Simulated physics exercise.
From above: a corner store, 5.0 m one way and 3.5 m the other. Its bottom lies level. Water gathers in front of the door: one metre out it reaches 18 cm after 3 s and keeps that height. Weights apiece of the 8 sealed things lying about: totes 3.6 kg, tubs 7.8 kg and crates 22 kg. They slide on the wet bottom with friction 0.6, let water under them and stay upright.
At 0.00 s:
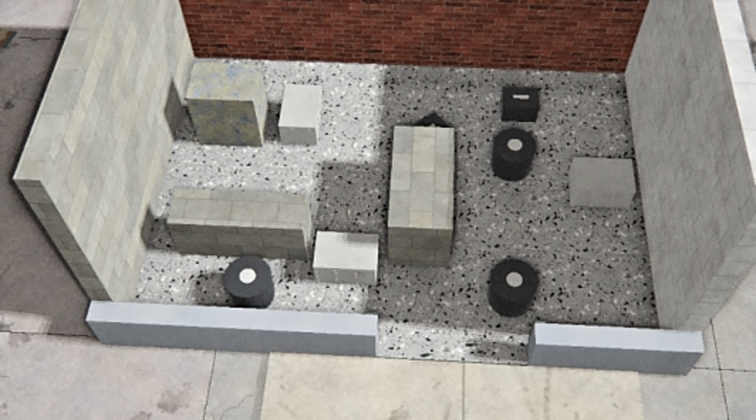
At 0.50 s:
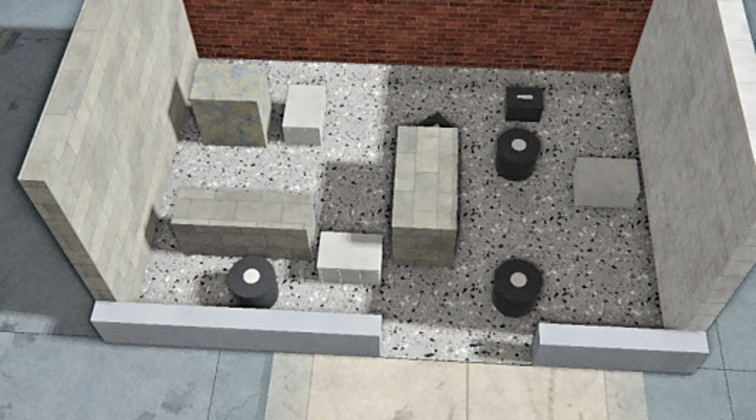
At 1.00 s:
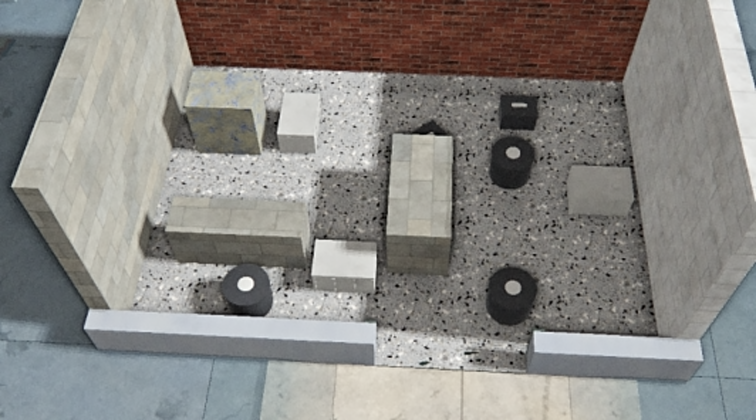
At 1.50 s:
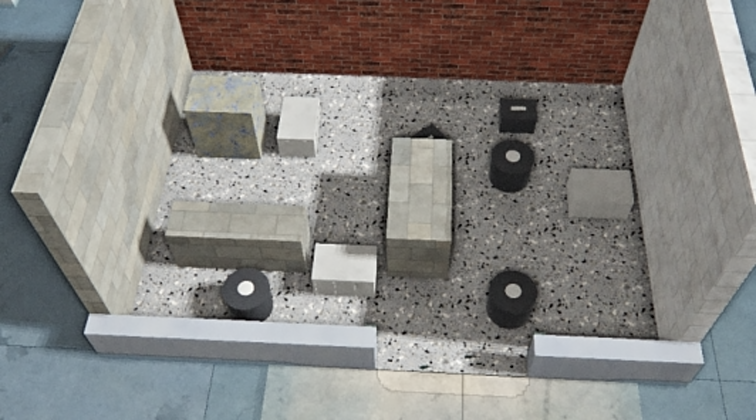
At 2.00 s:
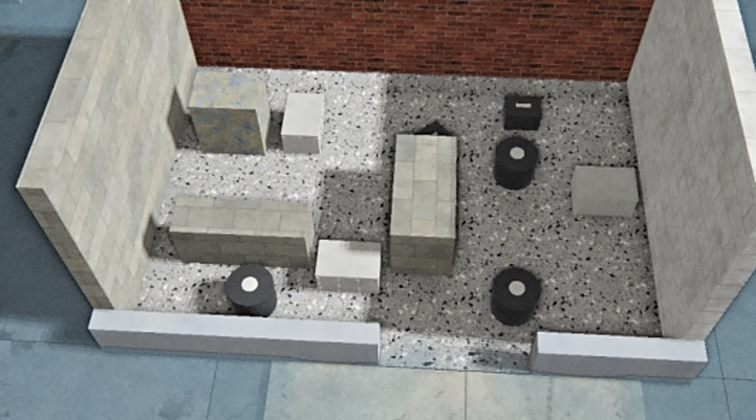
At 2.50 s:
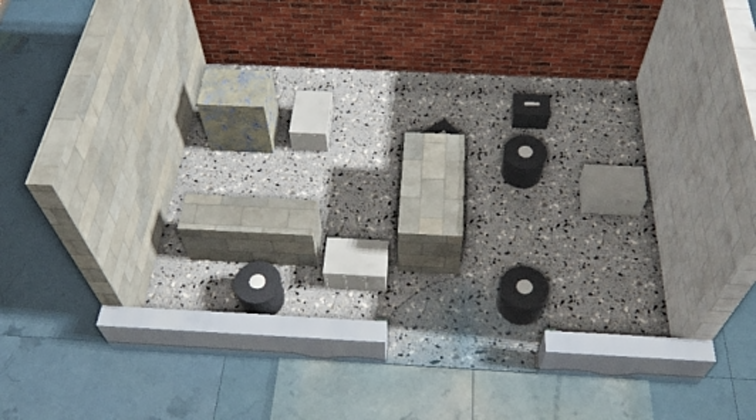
Water slowly tints the pavement blue outside a small roofless store seen from above, first along the sides, then across the pale slab at the doorway. By the end, a thin sheen reaches just inside the entrance, while the blocks and dark round tubs stay in place.
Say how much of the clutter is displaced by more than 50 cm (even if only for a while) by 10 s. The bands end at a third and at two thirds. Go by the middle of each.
Share: One to two thirds.
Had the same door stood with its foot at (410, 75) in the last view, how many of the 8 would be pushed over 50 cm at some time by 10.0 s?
In that case 2 of them.
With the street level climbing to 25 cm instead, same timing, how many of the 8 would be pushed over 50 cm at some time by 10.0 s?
Then 5.
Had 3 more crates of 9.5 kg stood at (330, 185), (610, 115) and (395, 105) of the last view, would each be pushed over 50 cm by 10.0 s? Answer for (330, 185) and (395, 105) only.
In turn: Less, over.
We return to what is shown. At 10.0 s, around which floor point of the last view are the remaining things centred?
Around (423, 183).
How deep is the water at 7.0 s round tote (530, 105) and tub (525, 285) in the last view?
Roughly 8 and 10 cm.
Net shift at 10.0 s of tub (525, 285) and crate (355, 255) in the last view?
In that order: 50 cm, 0 cm.
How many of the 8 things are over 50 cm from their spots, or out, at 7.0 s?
By then 4.
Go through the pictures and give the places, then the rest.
The first picture shows a tote at (521, 97) rests on the ground; a tub at (515, 145), on the bottom; 0.0 m2 under water; 0 of 8 have shifted.
The second picture shows a tote at (525, 97) rests on the ground; a tub at (519, 145) rests on the ground; water covers 0.0 m2; 0 of 8 have shifted.
The third picture shows a tote at (519, 106), on the bottom; a tub at (513, 153) rests on the ground; 0.0 m2 under water; 0 of 8 have shifted.
The fourth picture shows a tote at (519, 109) rests on the ground; a tub at (513, 156) rests on the ground; water covers 0.0 m2; 0 of 8 have shifted.
The fifth picture shows a tote at (523, 106), on the bottom; a tub at (517, 154), on the bottom; water covers 0.1 m2; 0 of 8 have shifted.
The sixth picture shows a tote at (532, 104), on the bottom; a tub at (525, 152), on the bottom; water covers 0.7 m2; 0 of 8 have shifted.
After 3.5 s 0 of 8 are over 50 cm from their spots; 0 afloat.
After 4.5 s 1 of 8 are over 50 cm from their spots; 0 afloat.
After 7.0 s 4 of 8 are over 50 cm from their spots; 4 afloat.
After 10.0 s 4 of 8 are over 50 cm from their spots, and 5 have been at some point; 6 afloat.
